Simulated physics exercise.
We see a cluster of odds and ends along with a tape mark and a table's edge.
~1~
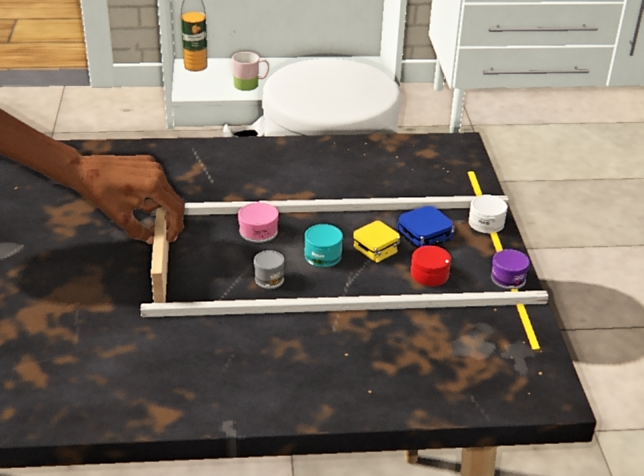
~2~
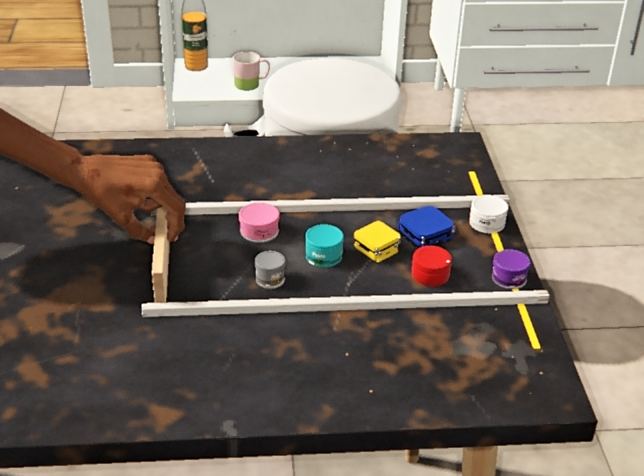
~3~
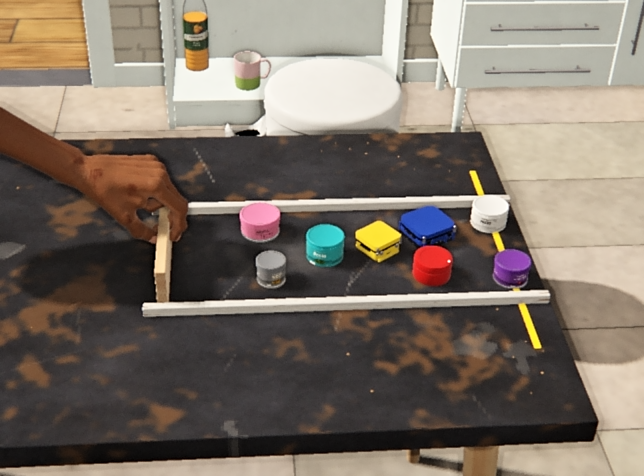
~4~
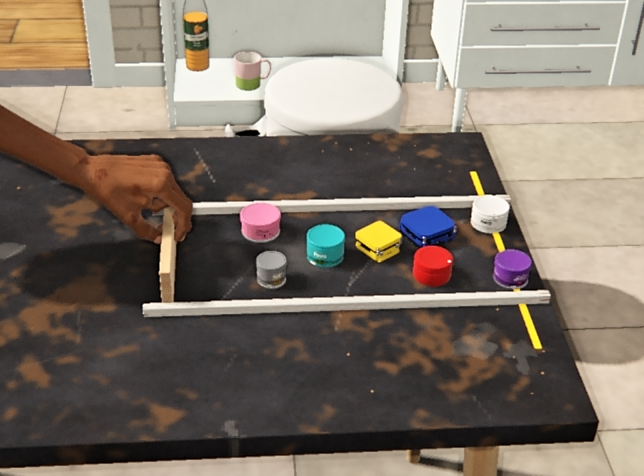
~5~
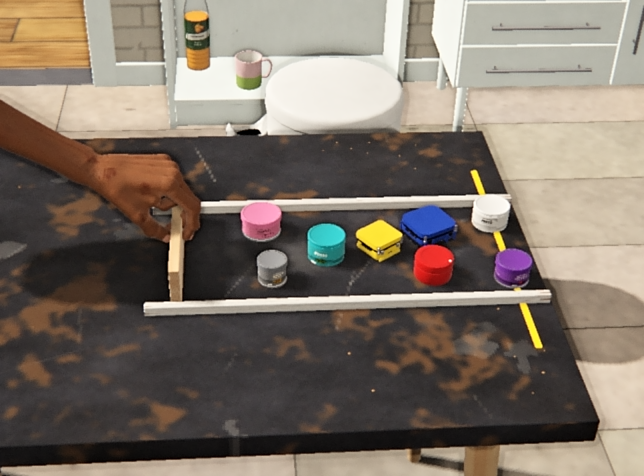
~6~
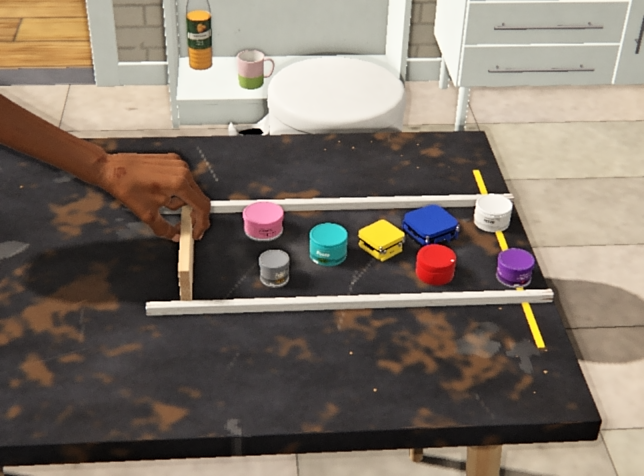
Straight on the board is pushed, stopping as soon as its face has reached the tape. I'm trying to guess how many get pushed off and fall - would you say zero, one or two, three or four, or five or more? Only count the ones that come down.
I would say five or more.
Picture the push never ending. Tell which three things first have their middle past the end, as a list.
Earliest first - the white tub, the purple pot, the blue case.
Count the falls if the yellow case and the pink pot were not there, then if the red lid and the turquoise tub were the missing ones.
You'd count 3 the first time and 3 the second time.
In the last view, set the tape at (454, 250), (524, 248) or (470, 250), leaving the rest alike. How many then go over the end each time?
The counts would be 1, 8 and 3.
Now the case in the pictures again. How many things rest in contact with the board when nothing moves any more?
Number: 3.
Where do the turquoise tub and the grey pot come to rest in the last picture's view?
In order, first (525, 243), then (529, 263).
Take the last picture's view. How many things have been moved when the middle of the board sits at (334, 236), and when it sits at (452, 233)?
Tally: 4; 8.
A little later, none off yet; purple pot at rest near (515, 268); white tub at rest near (493, 213); blue case at rest near (430, 227).
Next, none off yet; purple pot at rest near (515, 268); white tub at rest near (493, 213); blue case shifted a little near (443, 223).
Later still, one off so far; purple pot shifted about its own width near (539, 269); white tub tilted well over near (545, 239); blue case shifted well along near (505, 215).
When it is over, the number that fall off is five or more; down, yellow case, red lid, blue case, white tub and purple pot.
